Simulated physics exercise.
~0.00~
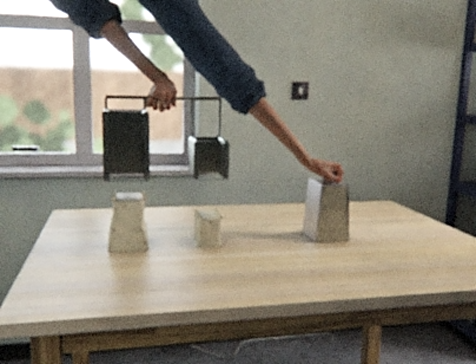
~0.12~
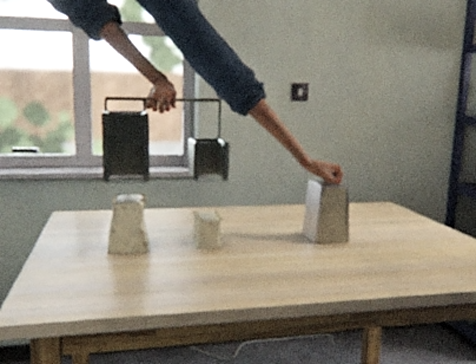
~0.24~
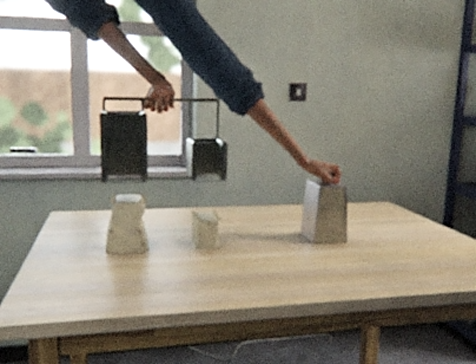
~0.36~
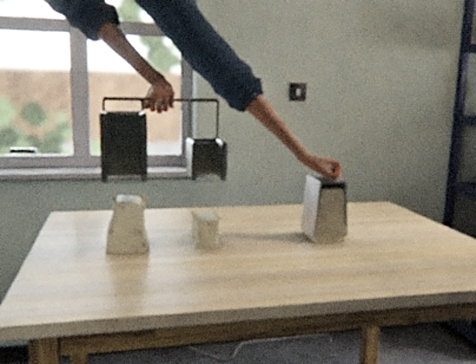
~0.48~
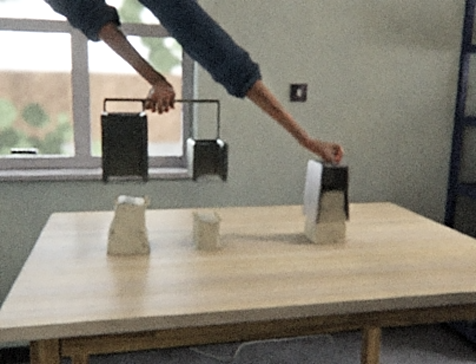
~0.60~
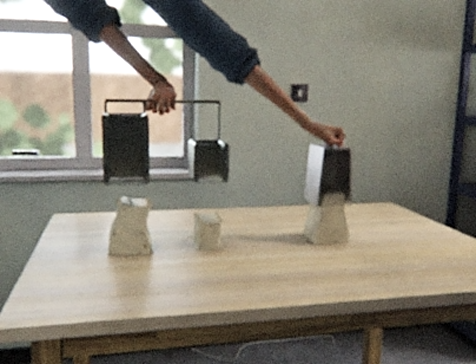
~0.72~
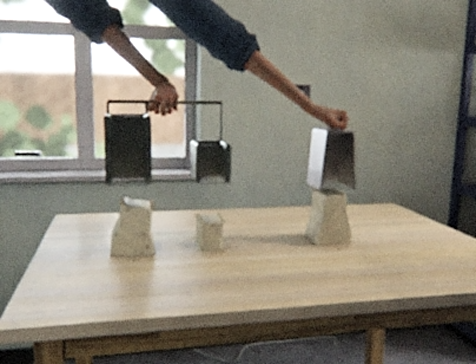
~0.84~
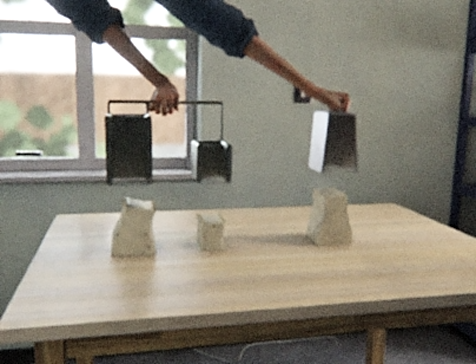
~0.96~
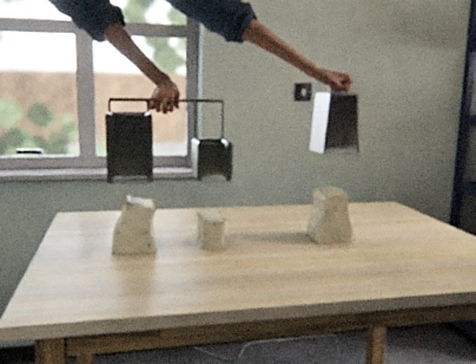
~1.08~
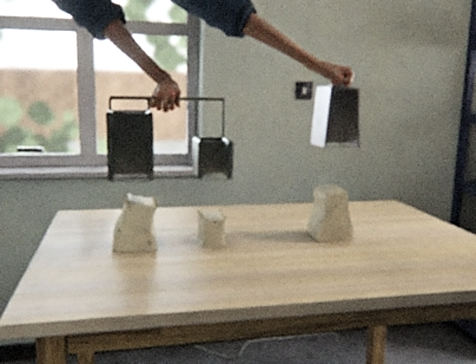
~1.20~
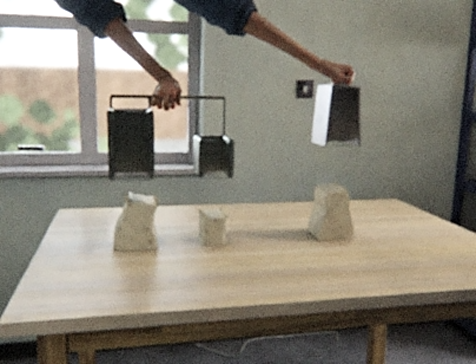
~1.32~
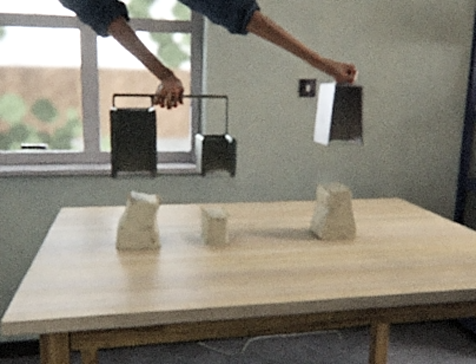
In a room beside a window, one hand holds two joined dark tins above two pale blocks on a wooden table while another draws a third tin straight up at right, uncovering a thick pale block that stays standing, slightly uneven, as the tin hangs above it.
